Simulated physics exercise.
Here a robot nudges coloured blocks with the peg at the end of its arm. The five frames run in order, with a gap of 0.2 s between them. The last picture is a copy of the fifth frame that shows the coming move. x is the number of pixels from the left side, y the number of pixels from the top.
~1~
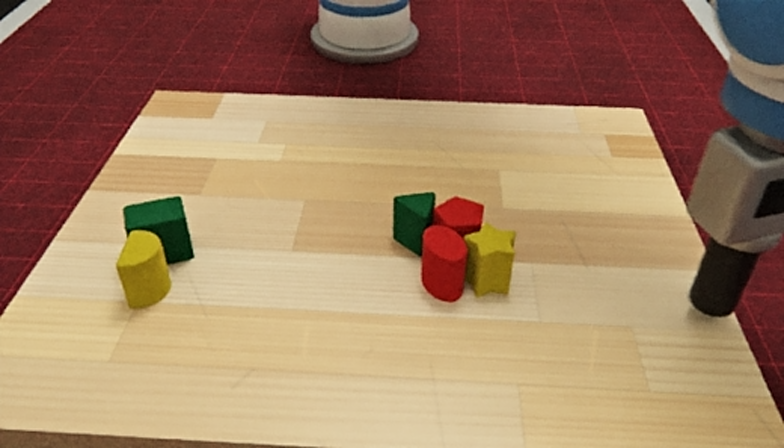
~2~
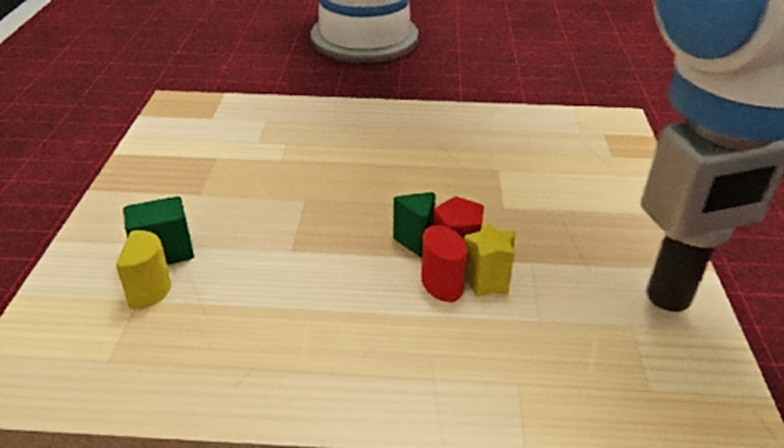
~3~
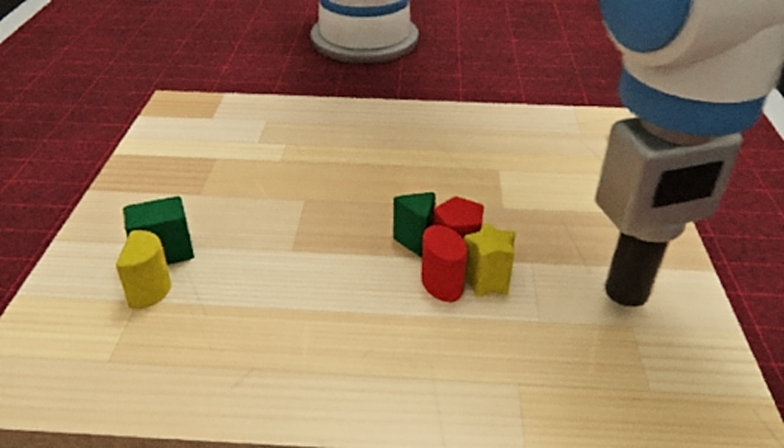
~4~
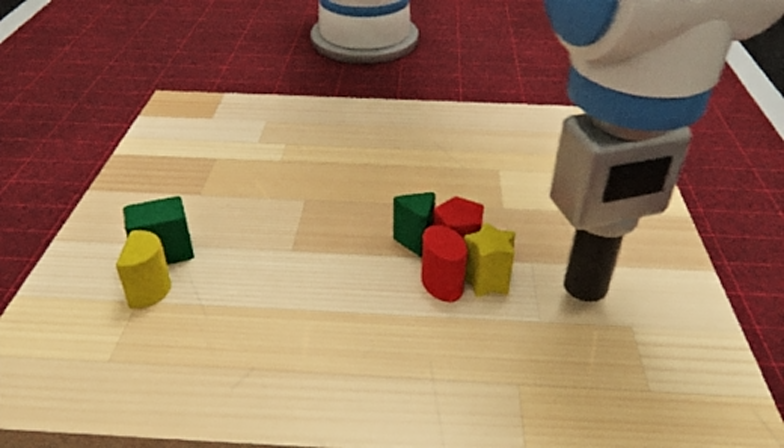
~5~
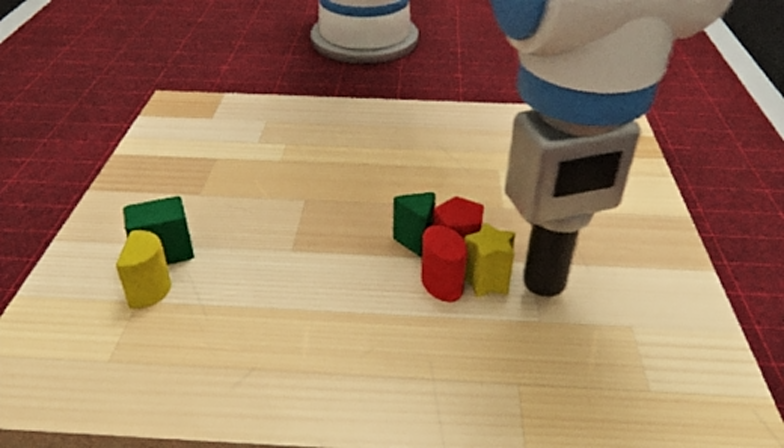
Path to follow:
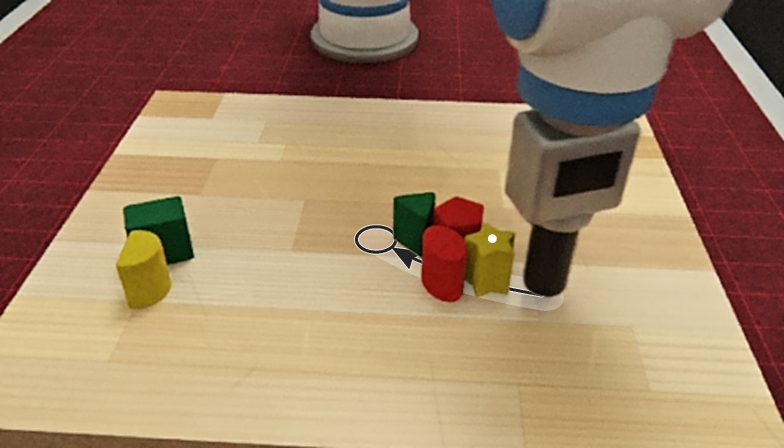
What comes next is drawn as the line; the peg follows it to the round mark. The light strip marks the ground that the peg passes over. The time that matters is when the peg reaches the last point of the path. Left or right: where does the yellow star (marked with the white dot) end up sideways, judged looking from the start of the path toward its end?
Answer: Left.
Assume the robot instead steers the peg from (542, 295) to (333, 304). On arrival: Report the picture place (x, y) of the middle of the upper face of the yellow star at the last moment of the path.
Around pixel (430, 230).
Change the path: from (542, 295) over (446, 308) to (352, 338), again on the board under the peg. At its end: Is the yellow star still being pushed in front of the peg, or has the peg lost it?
When the path is over, you would find the yellow star off to the side or behind the peg.
The drawn path runs from (542, 295) over (450, 273) to (376, 239); the dot is on the yellow star.
The first path, step by step. One third of the way, peg (480, 269); green triangular piece (399, 193); red elliptical block (405, 233); red five-sided block (435, 198), turned 35° clockwise; yellow star (444, 230), turned 15° clockwise.
Two thirds of the way, peg (423, 250); green triangular piece (382, 184); red elliptical block (349, 223); red five-sided block (421, 191), turned 85° clockwise; yellow star (386, 215).
At the end, peg (376, 227); green triangular piece (372, 172), turned 20° clockwise; red elliptical block (311, 222), turned 35° anticlockwise; red five-sided block (417, 185), turned 115° clockwise; yellow star (338, 205), turned 25° anticlockwise.
